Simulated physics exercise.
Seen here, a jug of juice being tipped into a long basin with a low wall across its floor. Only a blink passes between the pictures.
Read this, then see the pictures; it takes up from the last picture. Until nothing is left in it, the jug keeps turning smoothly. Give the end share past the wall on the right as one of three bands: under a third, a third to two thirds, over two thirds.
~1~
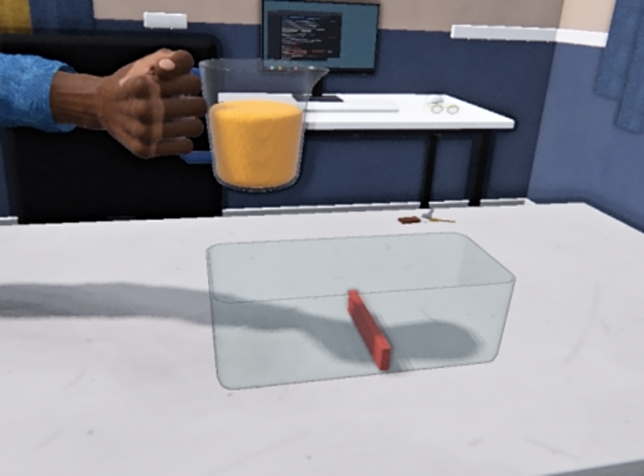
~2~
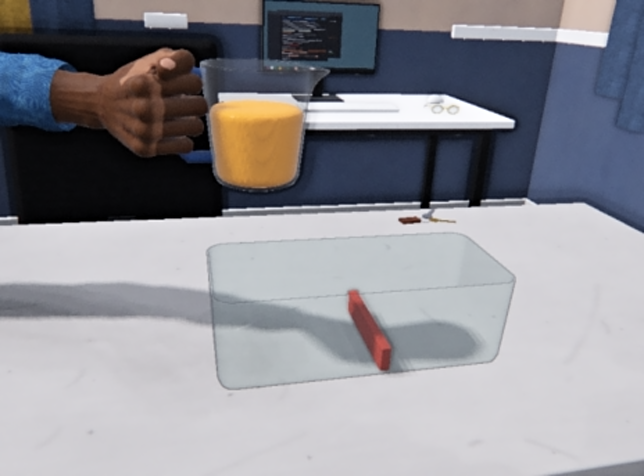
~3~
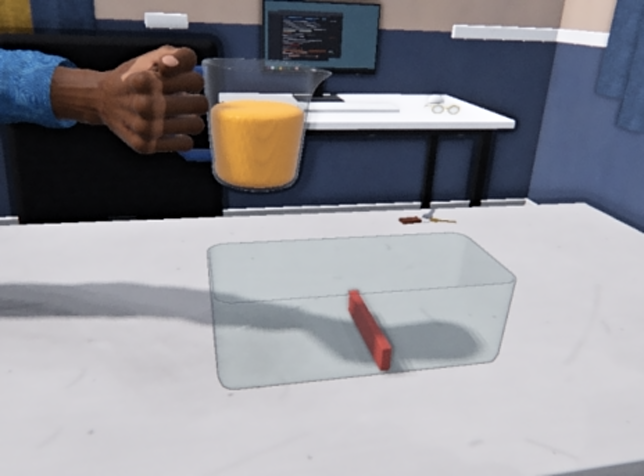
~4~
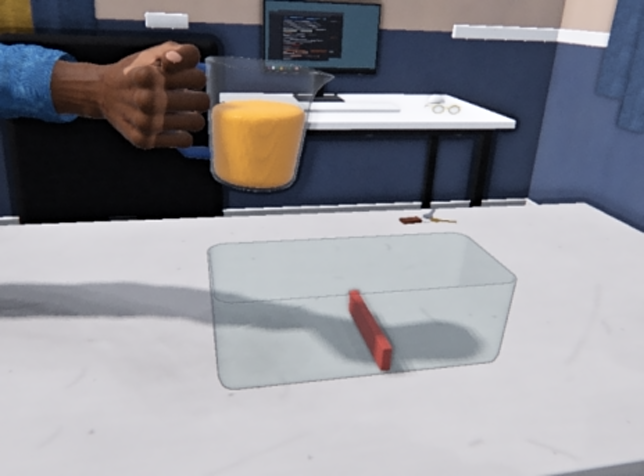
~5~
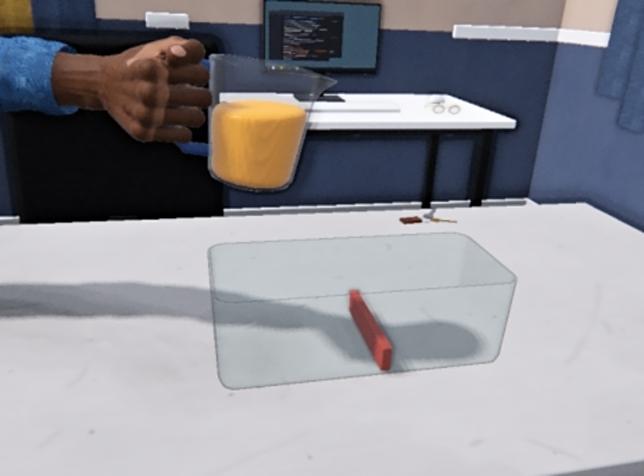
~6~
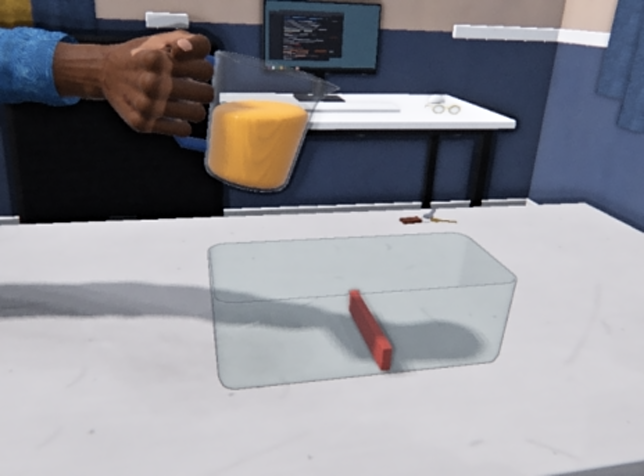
Looks to me like the right side of the wall gets at least a third but no more than two thirds.
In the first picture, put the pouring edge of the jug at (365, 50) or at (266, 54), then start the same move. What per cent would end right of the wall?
First try: 85 percent; second try: 10 percent.
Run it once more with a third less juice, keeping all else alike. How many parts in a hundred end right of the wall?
Roughly 20 percent.
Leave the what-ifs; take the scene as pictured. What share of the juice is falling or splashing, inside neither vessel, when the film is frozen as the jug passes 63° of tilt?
Around 10 %.
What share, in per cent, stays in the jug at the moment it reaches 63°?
Roughly 90 in a hundred.
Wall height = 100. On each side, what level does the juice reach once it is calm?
It settles around 30 on the left side and around 40 on the right side.
A moment on, the tilt is 63° and 91 per cent is still to pour, 0 is left of the wall and 0 right of it.
Next, the tilt is 96° and 29 per cent is still to pour, 14 is left of the wall and 35 right of it.
Then the tilt is 105° and 1 per cent is still to pour, 48 is left of the wall and 49 right of it.
Later the tilt is 105° and 0 per cent is still to pour, 48 is left of the wall and 50 right of it.
Finally, 48 per cent lies left of the wall, 50 right of it and 1 outside.
